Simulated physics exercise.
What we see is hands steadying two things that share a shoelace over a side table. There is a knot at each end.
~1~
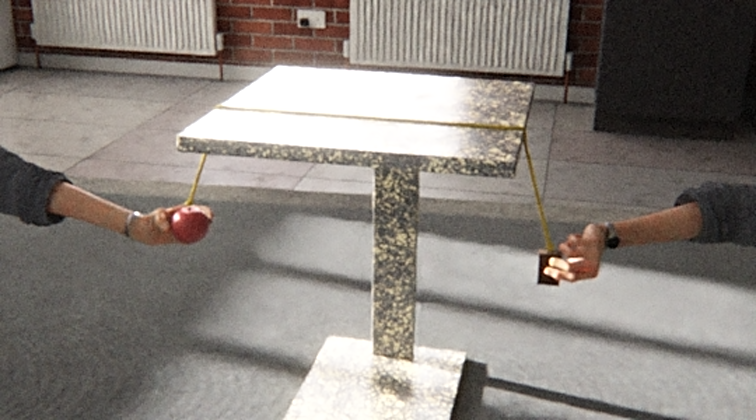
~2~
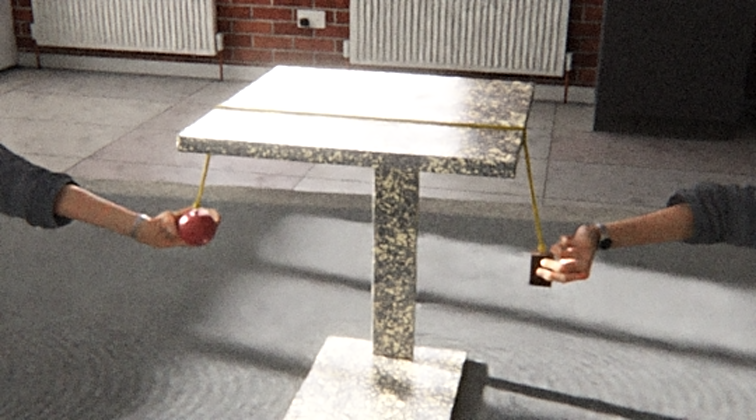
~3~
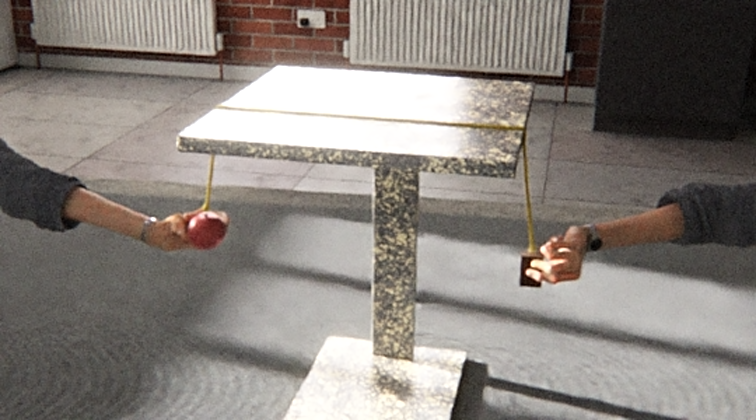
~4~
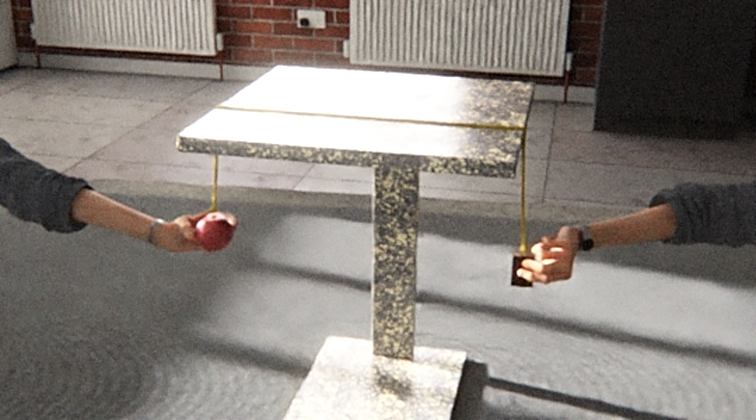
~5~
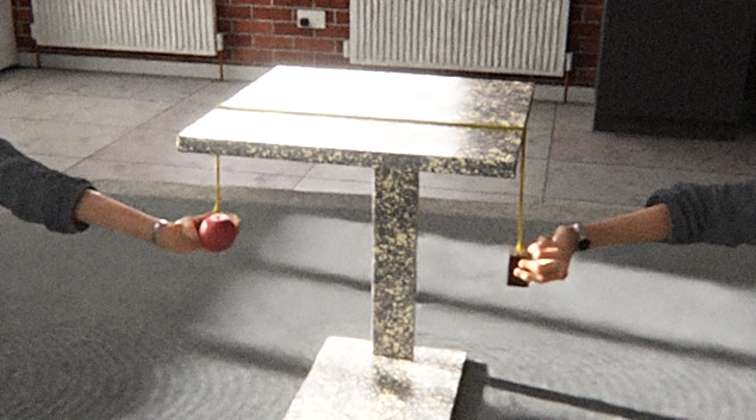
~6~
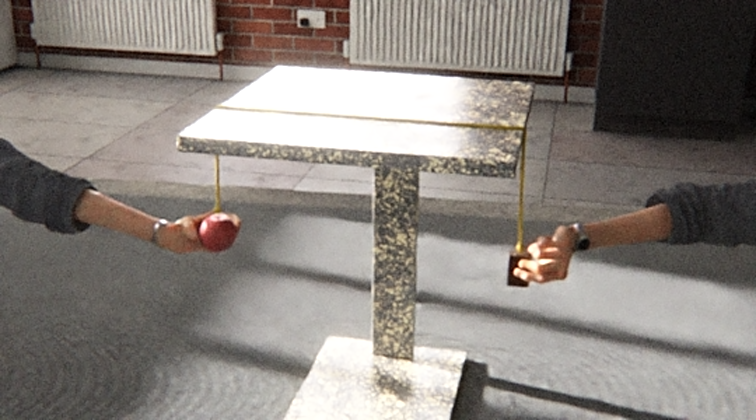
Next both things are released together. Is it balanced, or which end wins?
The shoelace drops leftwards.
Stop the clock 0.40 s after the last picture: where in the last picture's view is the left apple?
Around (227, 338).
Then, 0.40 s later than the last view, left apple lower near (227, 338); right matchbox pulled up onto the top.
Then, 0.72 s later than the last view, left apple down on the floor near (236, 406); right matchbox higher.
Finally, left apple down on the floor near (212, 403); right matchbox down on the floor. The shoelace goes down on the left.
